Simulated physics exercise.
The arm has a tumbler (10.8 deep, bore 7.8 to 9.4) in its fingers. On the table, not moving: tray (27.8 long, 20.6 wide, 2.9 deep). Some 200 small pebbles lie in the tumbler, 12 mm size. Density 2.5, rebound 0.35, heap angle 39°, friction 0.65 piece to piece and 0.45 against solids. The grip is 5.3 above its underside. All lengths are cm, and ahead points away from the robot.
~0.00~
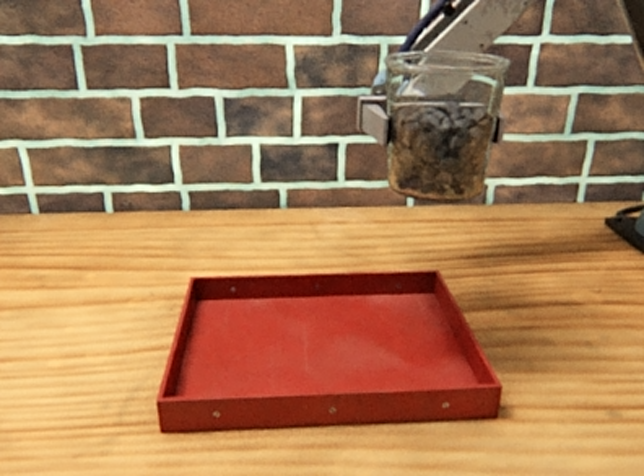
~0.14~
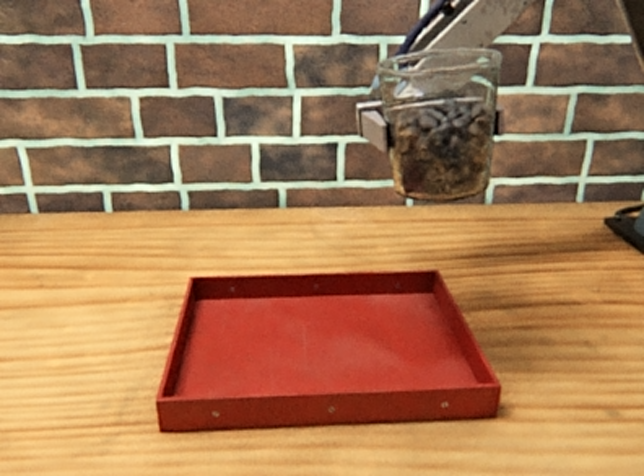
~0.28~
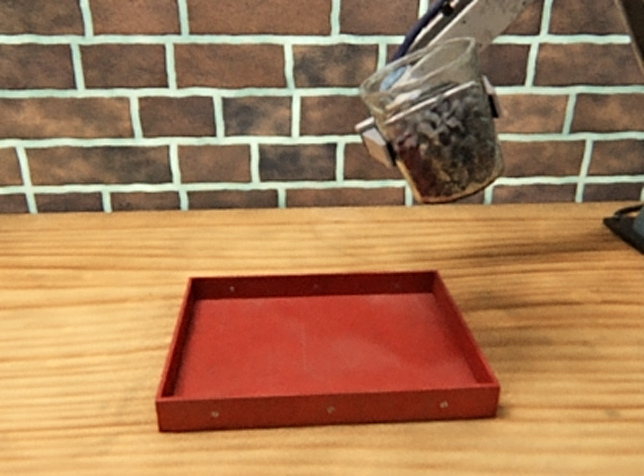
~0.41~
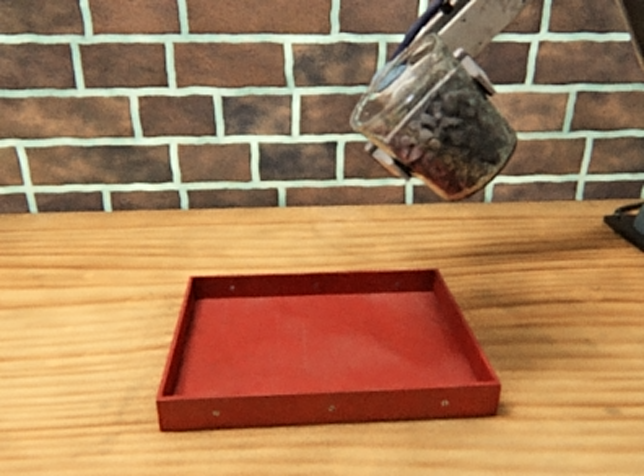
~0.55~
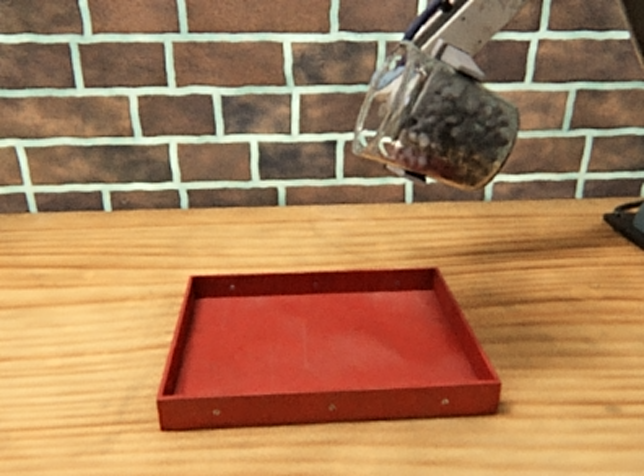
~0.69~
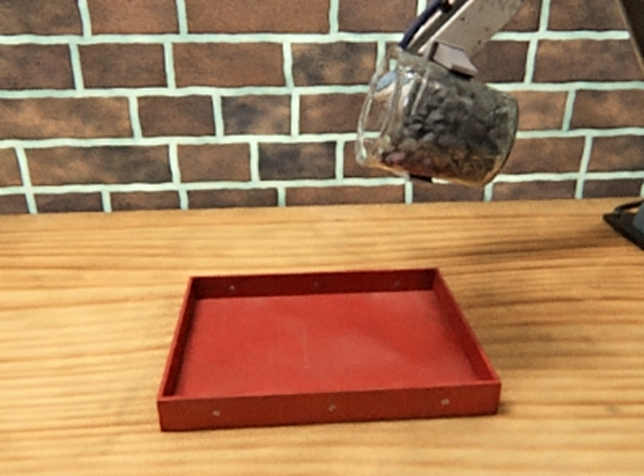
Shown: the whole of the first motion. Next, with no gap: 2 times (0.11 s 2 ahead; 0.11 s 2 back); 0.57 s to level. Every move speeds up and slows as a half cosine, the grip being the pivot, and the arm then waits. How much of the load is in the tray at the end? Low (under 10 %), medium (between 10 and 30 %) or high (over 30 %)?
In the tray the share is low, under 10 %.
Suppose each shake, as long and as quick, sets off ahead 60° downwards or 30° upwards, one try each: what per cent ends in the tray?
Some 0 and 5 per cent.
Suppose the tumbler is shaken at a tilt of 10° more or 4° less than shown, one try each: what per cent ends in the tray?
About 15 and 0 per cent.
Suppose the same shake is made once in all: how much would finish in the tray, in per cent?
It would be near 0 per cent.
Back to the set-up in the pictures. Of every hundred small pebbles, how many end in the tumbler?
About 100 per cent.
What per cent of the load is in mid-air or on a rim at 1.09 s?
About 1 per cent.
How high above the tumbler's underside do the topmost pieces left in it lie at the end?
Some 9.0 cm.
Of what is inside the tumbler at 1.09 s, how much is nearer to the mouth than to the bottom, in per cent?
Roughly 40 per cent.
After 1.09 s, tilted 73° forward, highest piece 24 above the table; 200 in the tumbler, 2 in flight or on a rim.
After 1.50 s, tilted 20° forward, highest piece 26 above the table; 198 in the tumbler, 4 in the tray.
After 1.90 s, level, highest piece 27 above the table; 198 in the tumbler, 4 in the tray.
After 2.95 s, level, highest piece 27 above the table; 198 in the tumbler, 4 in the tray.
At rest, 198 in the tumbler, 4 in the tray. That is 2 % in the tray.
